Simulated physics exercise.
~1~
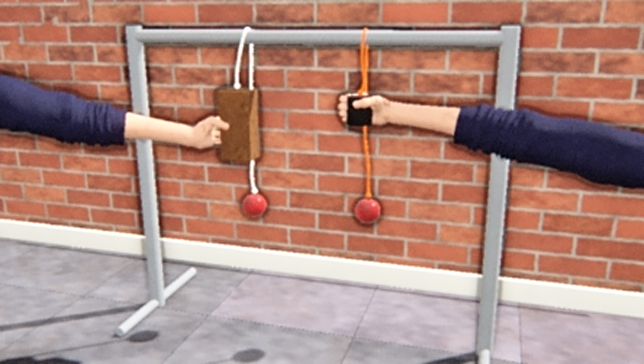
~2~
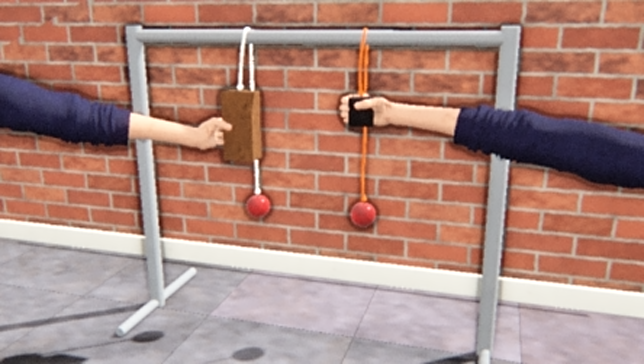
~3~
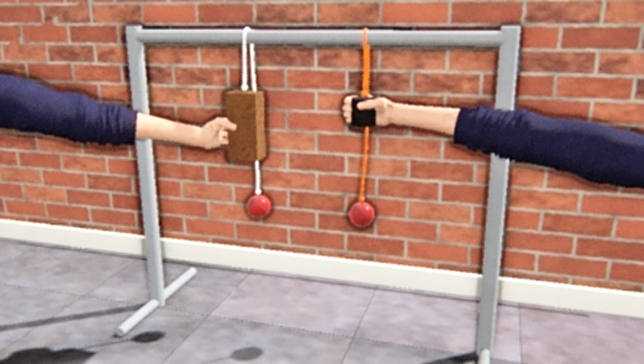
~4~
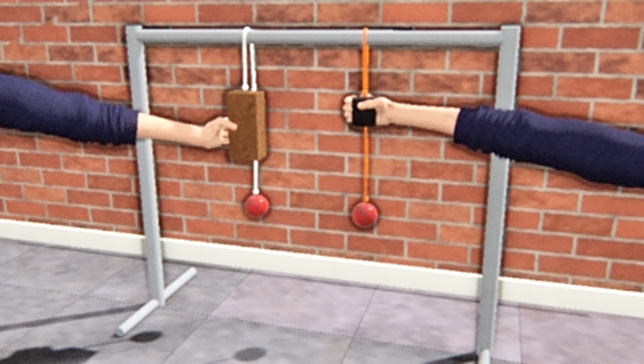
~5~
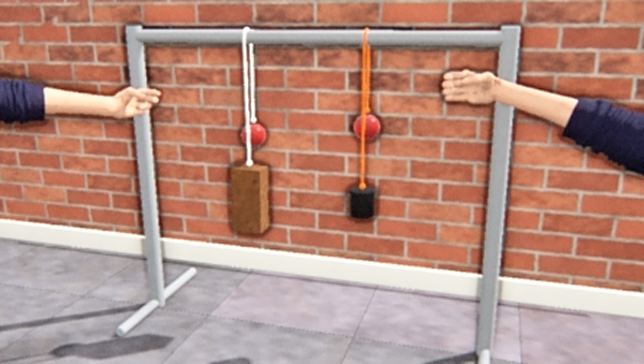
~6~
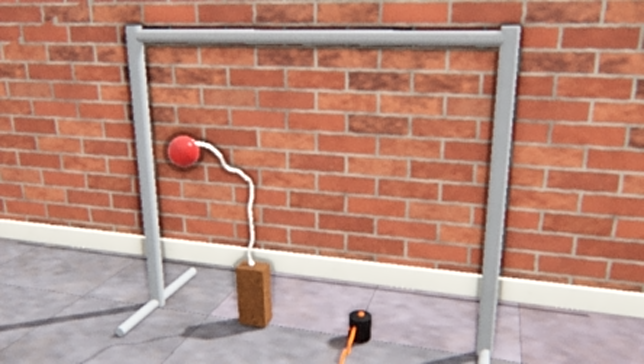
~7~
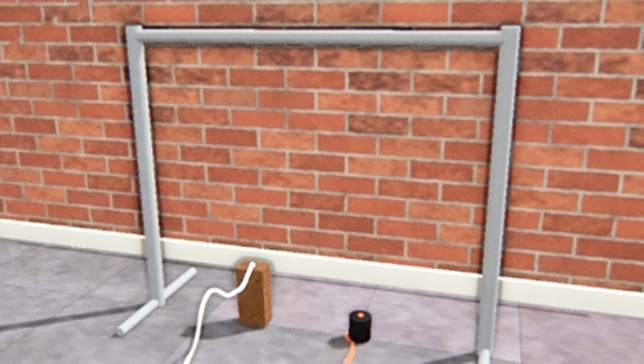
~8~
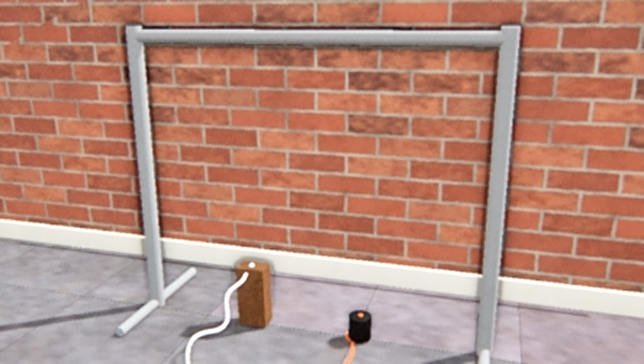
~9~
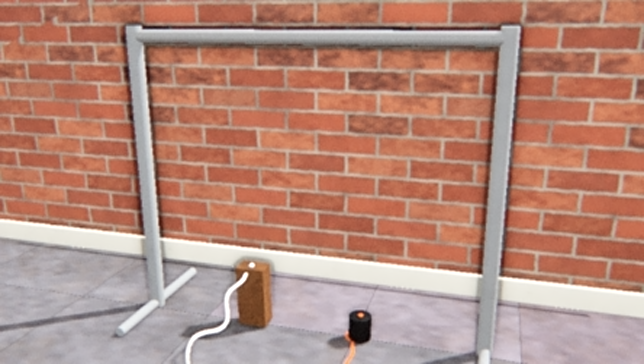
A brown brick and a small black cylinder, roped over a metal rail to red apple-like balls, dropped when two hands let go, pulling the balls upward. Both ended standing on the floor with their ropes trailing, the balls gone from view.
